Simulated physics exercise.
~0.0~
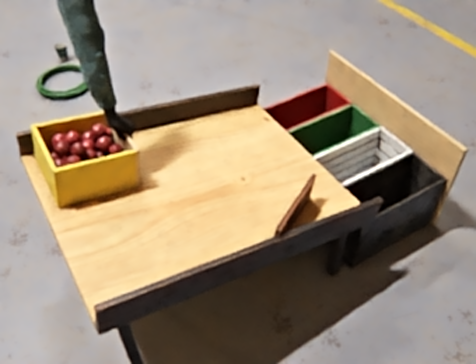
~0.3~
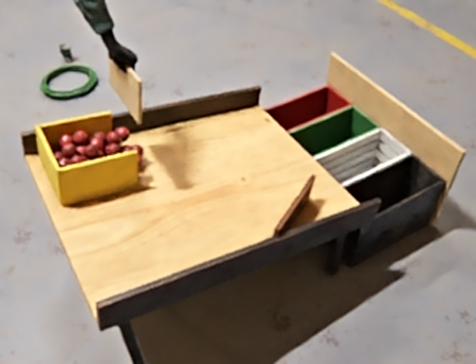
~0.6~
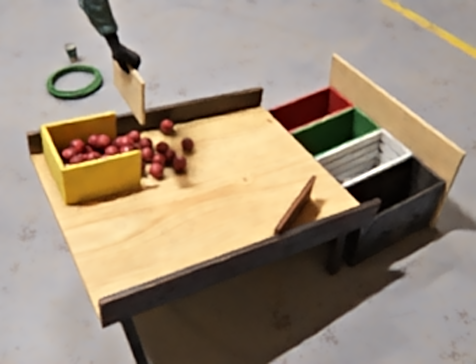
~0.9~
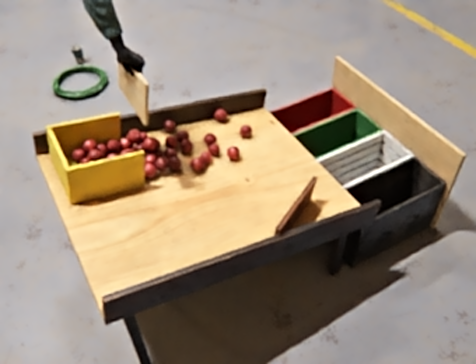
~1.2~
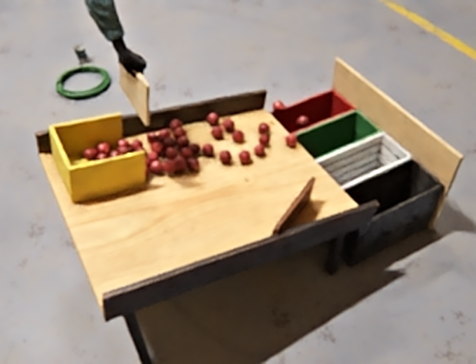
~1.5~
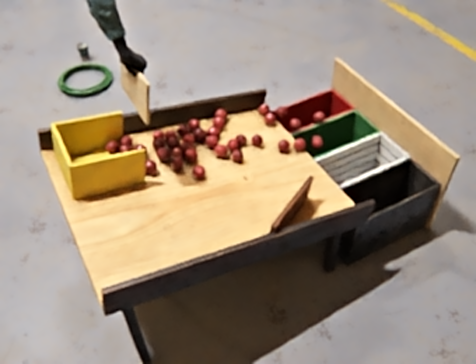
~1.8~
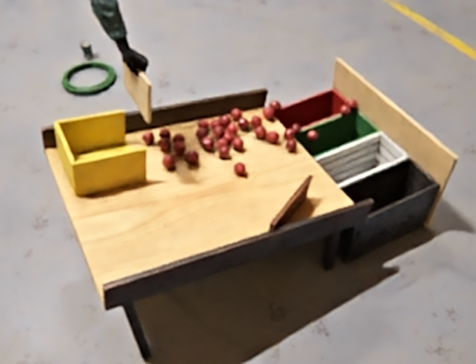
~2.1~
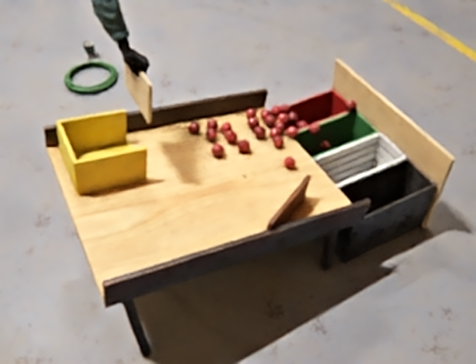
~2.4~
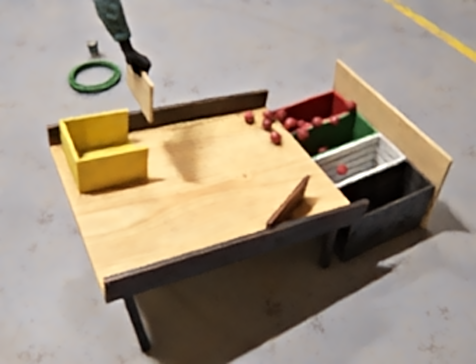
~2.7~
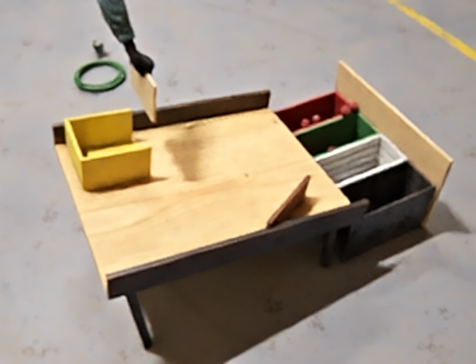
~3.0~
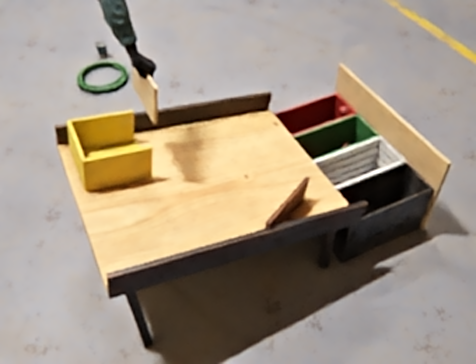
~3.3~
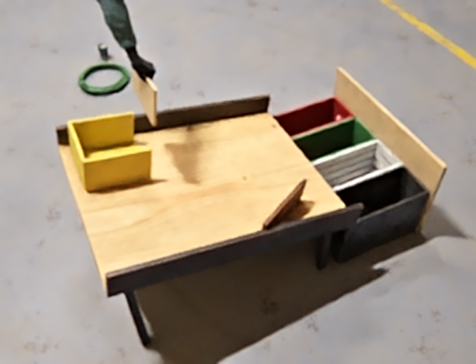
The clip shows a gloved hand holding a wooden gate clear of a yellow pen as red apples roll rightward down a sloping board past an angled piece, dropping mostly into red and green tubs, with one reaching the white bin, until the pen and board are empty.
